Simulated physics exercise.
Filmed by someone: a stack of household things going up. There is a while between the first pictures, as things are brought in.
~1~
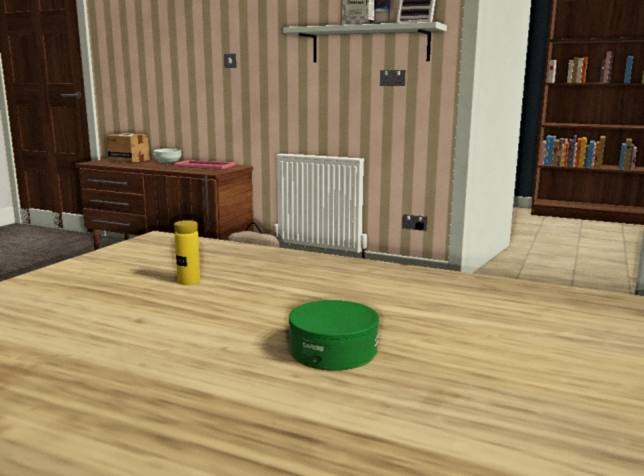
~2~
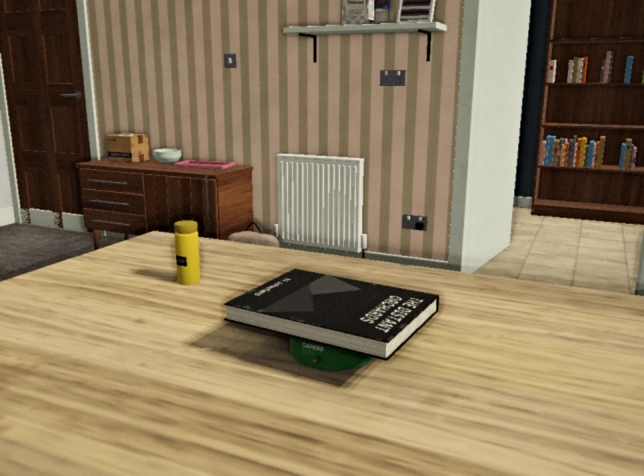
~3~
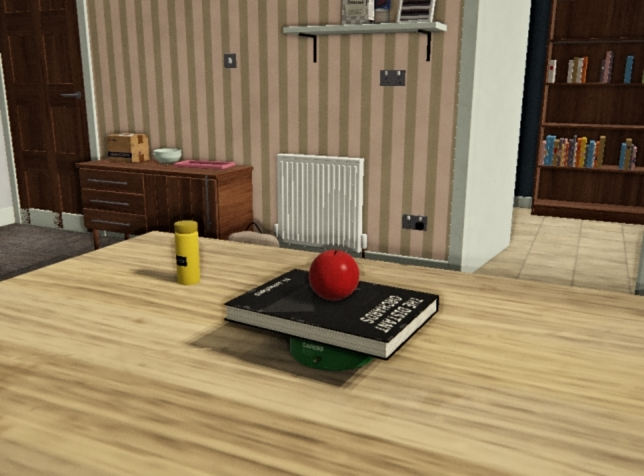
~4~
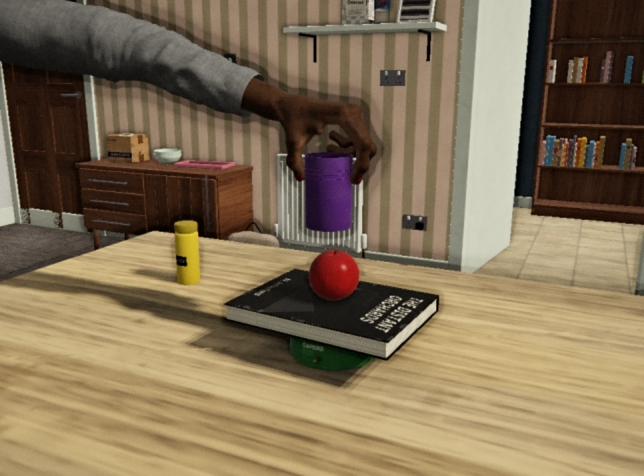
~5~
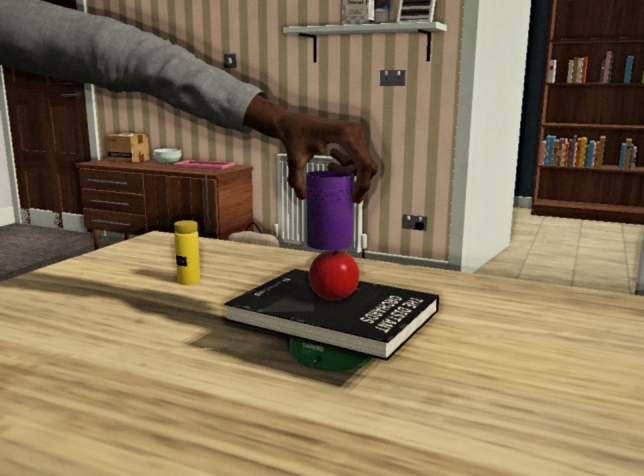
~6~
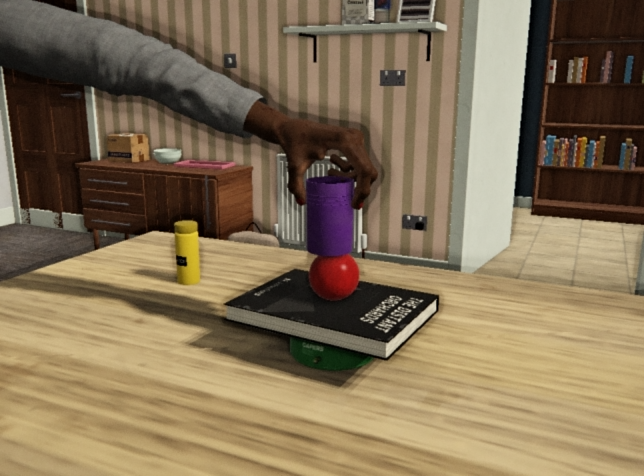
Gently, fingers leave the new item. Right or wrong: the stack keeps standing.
Wrong, it comes down.
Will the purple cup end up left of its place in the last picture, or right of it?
Pretty clearly in the leftward direction.
Then, 0.40 s on from there, purple cup now fallen.
Then, 0.50 s on from there, things are still on the move.
In the end, fallen, purple cup; the other 4 unmoved. At the end, from the last picture's camera, purple cup near (273, 267). The pile comes apart.
